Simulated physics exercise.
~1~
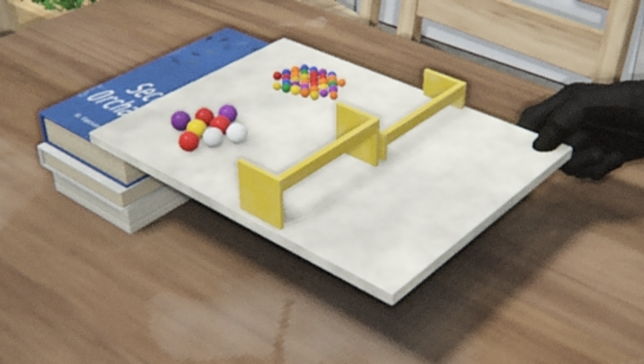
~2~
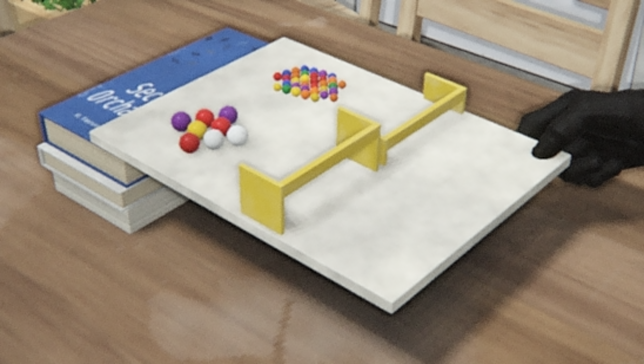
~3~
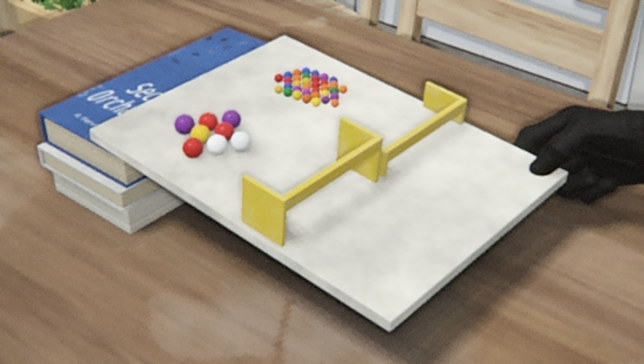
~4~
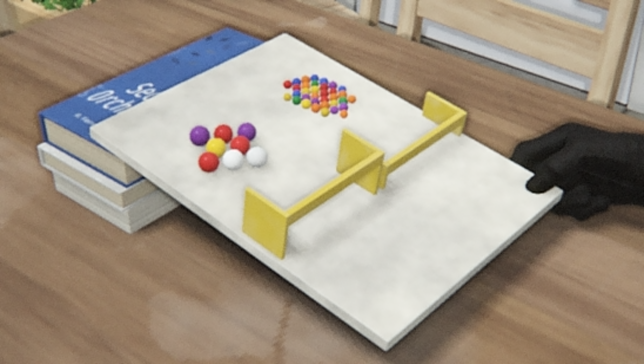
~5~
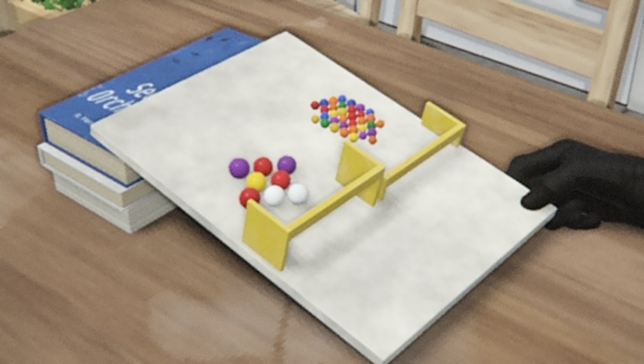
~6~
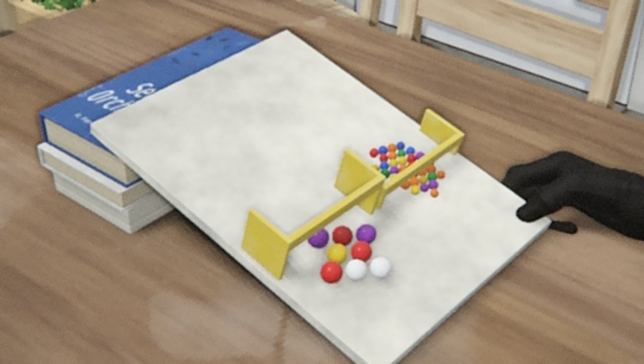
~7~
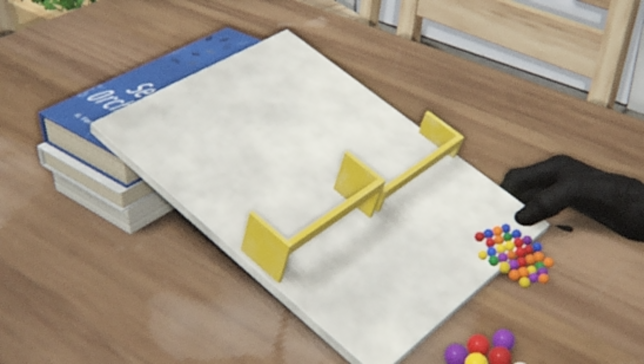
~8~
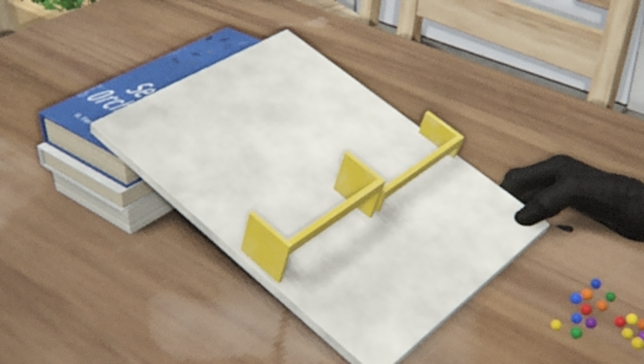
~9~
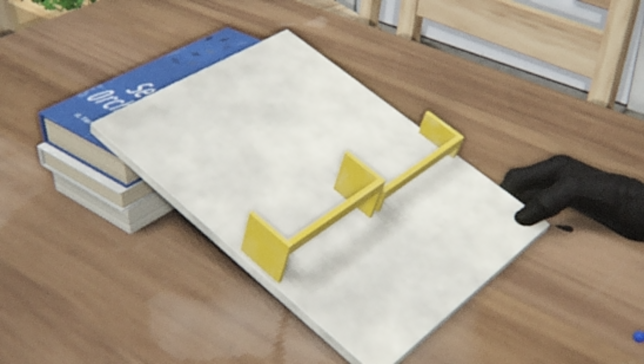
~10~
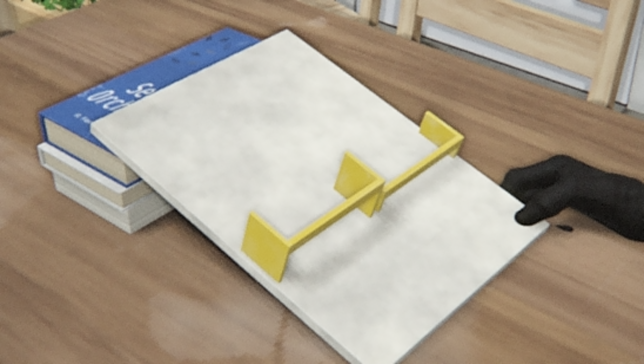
Colored balls roll beneath yellow bars and off the white board as a gloved hand lowers it.
